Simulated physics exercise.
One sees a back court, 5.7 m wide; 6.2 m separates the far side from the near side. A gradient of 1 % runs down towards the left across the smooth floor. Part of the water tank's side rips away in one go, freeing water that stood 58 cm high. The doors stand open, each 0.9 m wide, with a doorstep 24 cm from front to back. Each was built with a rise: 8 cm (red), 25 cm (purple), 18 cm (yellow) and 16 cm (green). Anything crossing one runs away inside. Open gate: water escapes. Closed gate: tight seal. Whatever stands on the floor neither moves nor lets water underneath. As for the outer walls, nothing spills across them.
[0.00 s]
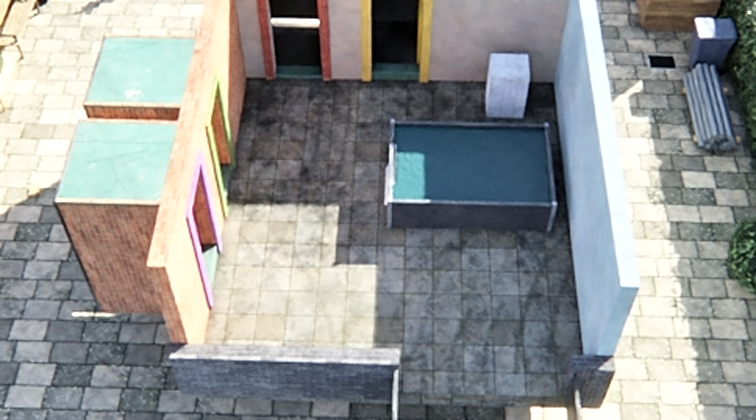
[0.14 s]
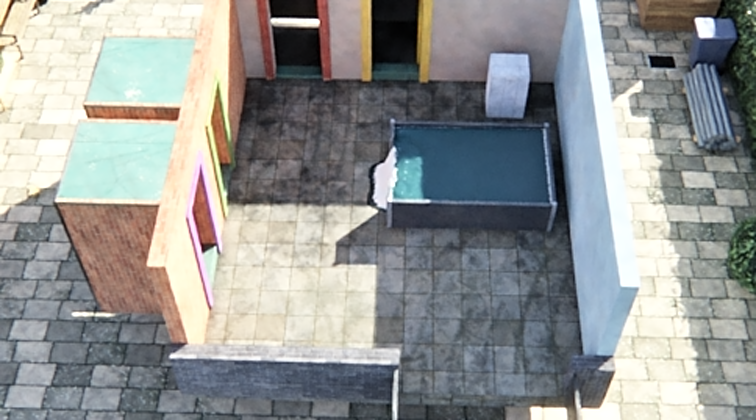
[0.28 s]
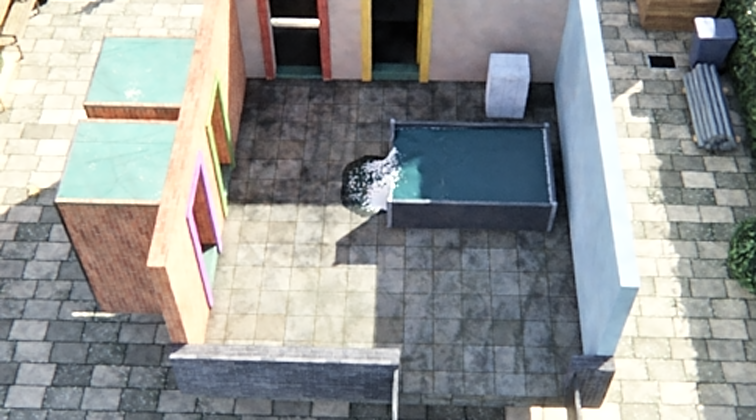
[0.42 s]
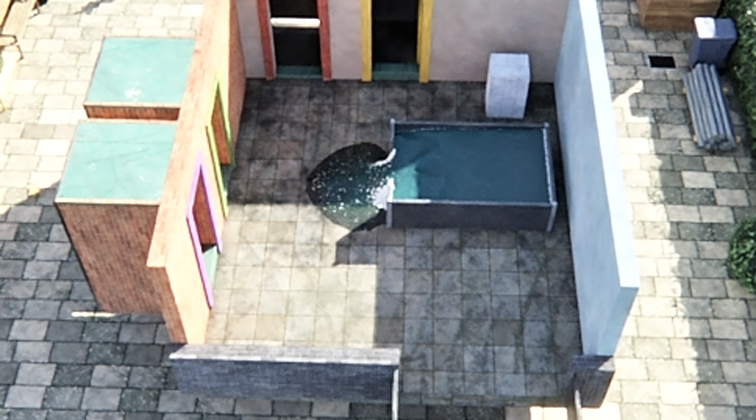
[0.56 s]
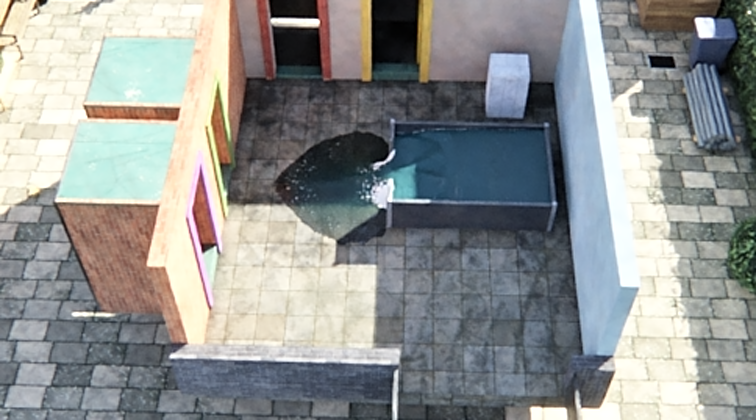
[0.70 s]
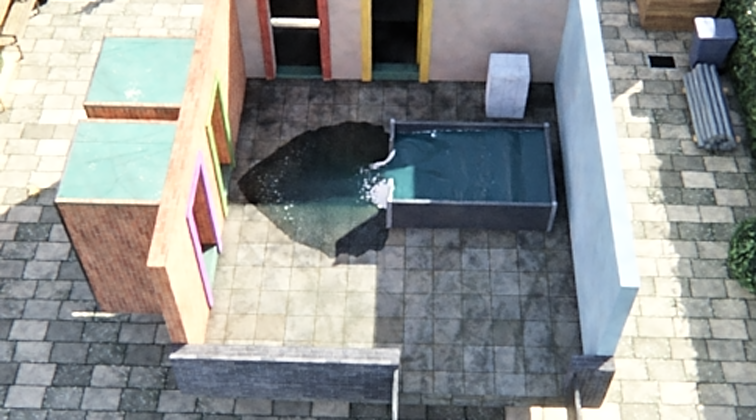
In a paved back court with brick and pale walls, water burst out of the left end of a dark rectangular tank and spread leftward across the floor in a widening, dark, foam-flecked pool.
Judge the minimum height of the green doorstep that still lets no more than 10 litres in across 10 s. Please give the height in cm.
My estimate is 23 cm.
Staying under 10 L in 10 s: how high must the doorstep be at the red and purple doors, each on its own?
Close to 13.5 cm (red) and close to 12.0 cm (purple).
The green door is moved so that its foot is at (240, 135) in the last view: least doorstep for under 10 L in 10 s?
Minimum: About 19 cm.
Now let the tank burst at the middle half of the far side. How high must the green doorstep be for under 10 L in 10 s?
Then roughly 8.0 cm.
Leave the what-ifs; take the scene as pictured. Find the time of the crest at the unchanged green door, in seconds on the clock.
Peak time: About 2.0 s.
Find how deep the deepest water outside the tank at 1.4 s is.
32 cm.
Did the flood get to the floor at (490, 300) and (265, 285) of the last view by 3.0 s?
Note: Point one not yet reached; point two reached.
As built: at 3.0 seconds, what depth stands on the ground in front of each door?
Red door 13 cm, purple door 15 cm, yellow door 0 cm, green door 24 cm.
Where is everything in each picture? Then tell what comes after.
The first frame shows still water, 58 cm deep, in the water tank at (470, 165); the green door at (221, 150) is dry.
In the second frame, the gap is at (392, 177), the front 0.3 m out at (374, 204); the back of the water tank holds 58 cm.
In the third frame, the gap is at (392, 178), the front 0.8 m out at (346, 195); the back of the water tank holds 58 cm.
In the fourth frame, the front is at (311, 186), 1.4 m from the gap at (392, 178); 1.7 m2 of floor is wet, 58 cm left at the back.
In the fifth frame, the gap is at (392, 178), the front 1.9 m out at (282, 191); the back of the water tank holds 58 cm.
In the sixth frame, the front is at (247, 190), 2.5 m from the gap at (392, 178); 4.1 m2 of floor is wet, 57 cm left at the back; the green door at (221, 150), 2.8 m from the gap, is still 0.3 m from the nearest water.
After 1.4 s water covers 25 % of the floor, deepest (32 cm) near (378, 187); 25 cm at the green door, 6 litres in over its 16 cm doorstep.
After 3.0 s water covers 40 % of the floor, deepest (29 cm) near (247, 80); 24 cm at the green door, 63 litres in over its 16 cm doorstep.
After 10.0 s water covers 100 % of the floor, deepest (12 cm) near (228, 201); 11 cm at the green door, 85 litres in over its 16 cm doorstep.
At the green door as built, the water arrived by 0.8 s and peaked near 28 cm at 2.0 s.
With a doorstep of 18.5 cm, 47 litres would have come in within the 10 s; with 25 cm, 3 litres. So under 10 litres takes about 23 cm.
